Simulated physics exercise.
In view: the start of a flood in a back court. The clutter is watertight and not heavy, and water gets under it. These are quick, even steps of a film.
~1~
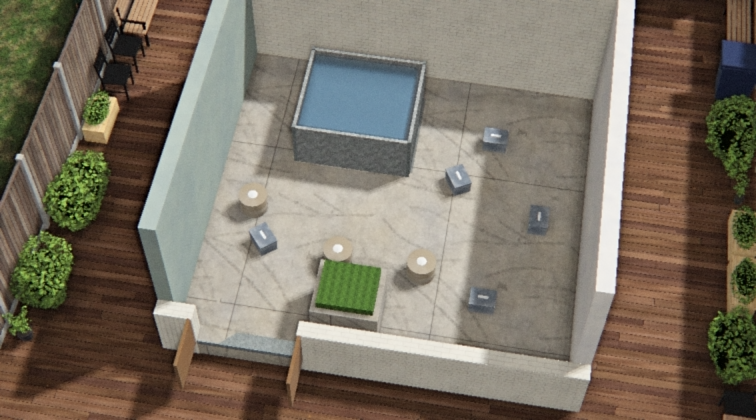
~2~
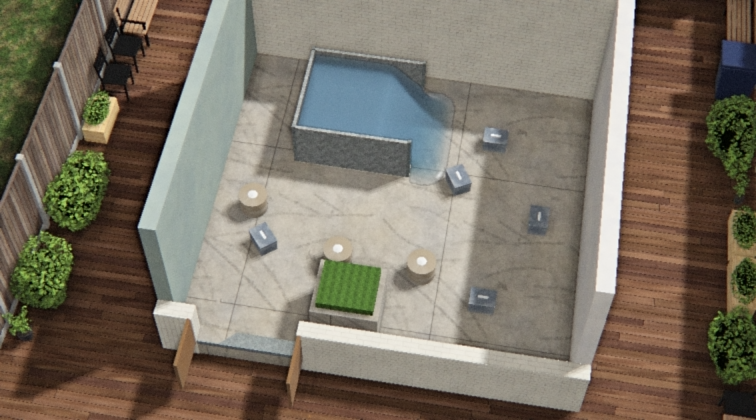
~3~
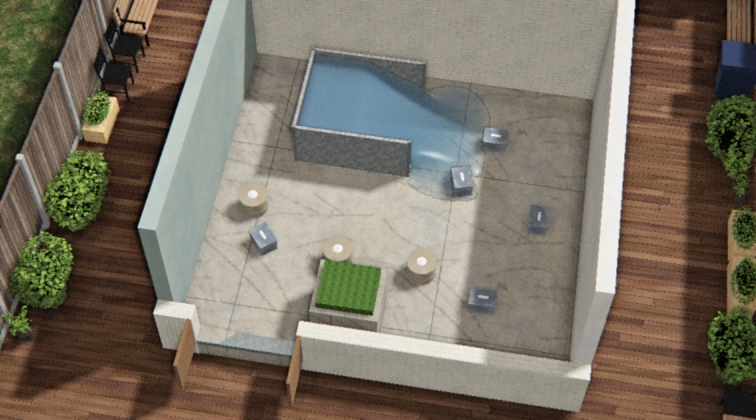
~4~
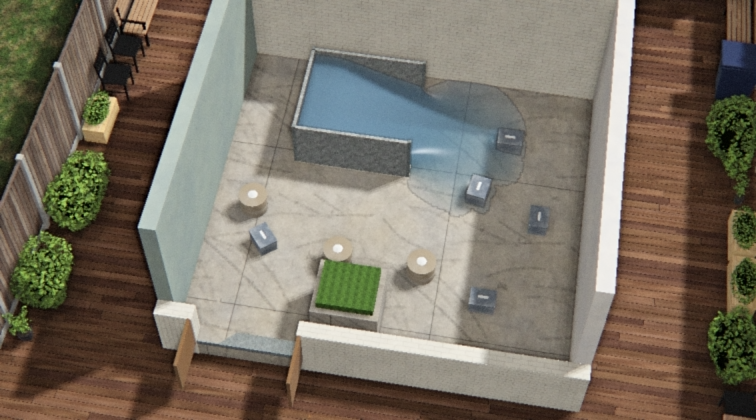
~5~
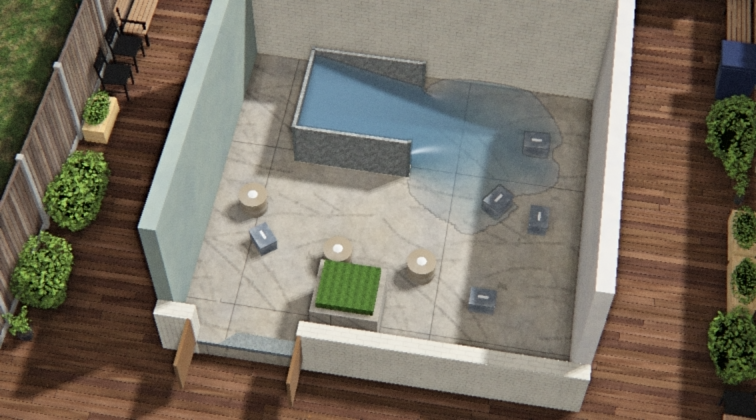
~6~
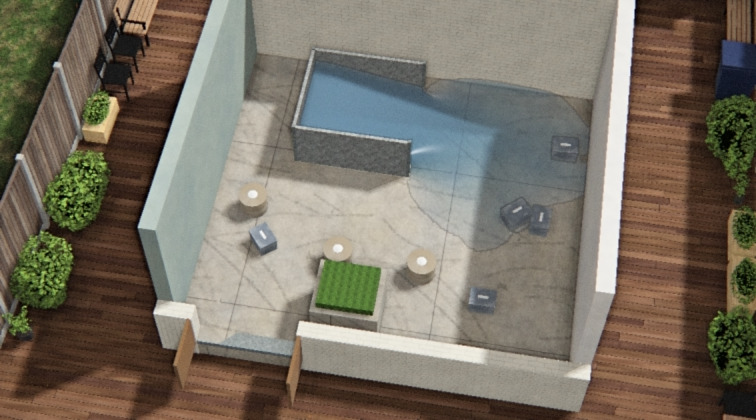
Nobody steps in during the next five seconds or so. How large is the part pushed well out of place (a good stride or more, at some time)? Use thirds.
That comes to between one and two thirds.
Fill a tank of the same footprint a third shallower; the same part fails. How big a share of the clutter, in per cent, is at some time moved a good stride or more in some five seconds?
Some 50 per cent.
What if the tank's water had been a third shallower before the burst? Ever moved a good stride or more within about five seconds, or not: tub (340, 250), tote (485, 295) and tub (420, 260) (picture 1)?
As listed: Short of that, swept aside, no.
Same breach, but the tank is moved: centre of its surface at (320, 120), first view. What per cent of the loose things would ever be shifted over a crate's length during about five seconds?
Roughly 60 per cent.
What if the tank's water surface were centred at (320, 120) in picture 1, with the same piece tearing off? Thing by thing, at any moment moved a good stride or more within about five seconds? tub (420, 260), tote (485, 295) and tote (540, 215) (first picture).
In turn: Moved that far, yes, shifted that much.
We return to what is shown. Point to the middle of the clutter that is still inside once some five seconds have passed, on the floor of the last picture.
Around (369, 255).
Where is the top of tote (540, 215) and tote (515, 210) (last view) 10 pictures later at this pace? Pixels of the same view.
At about (565, 319) and (534, 321).
A moment on, 3 of 8 are well off their spots; 2 afloat.
Next, 3 of 8 are well off their spots; 3 afloat.
Later, 4 of 8 are well off their spots; 4 afloat.
In the end, 5 of 8 are well off their spots, and 5 have been at some point; 4 afloat.
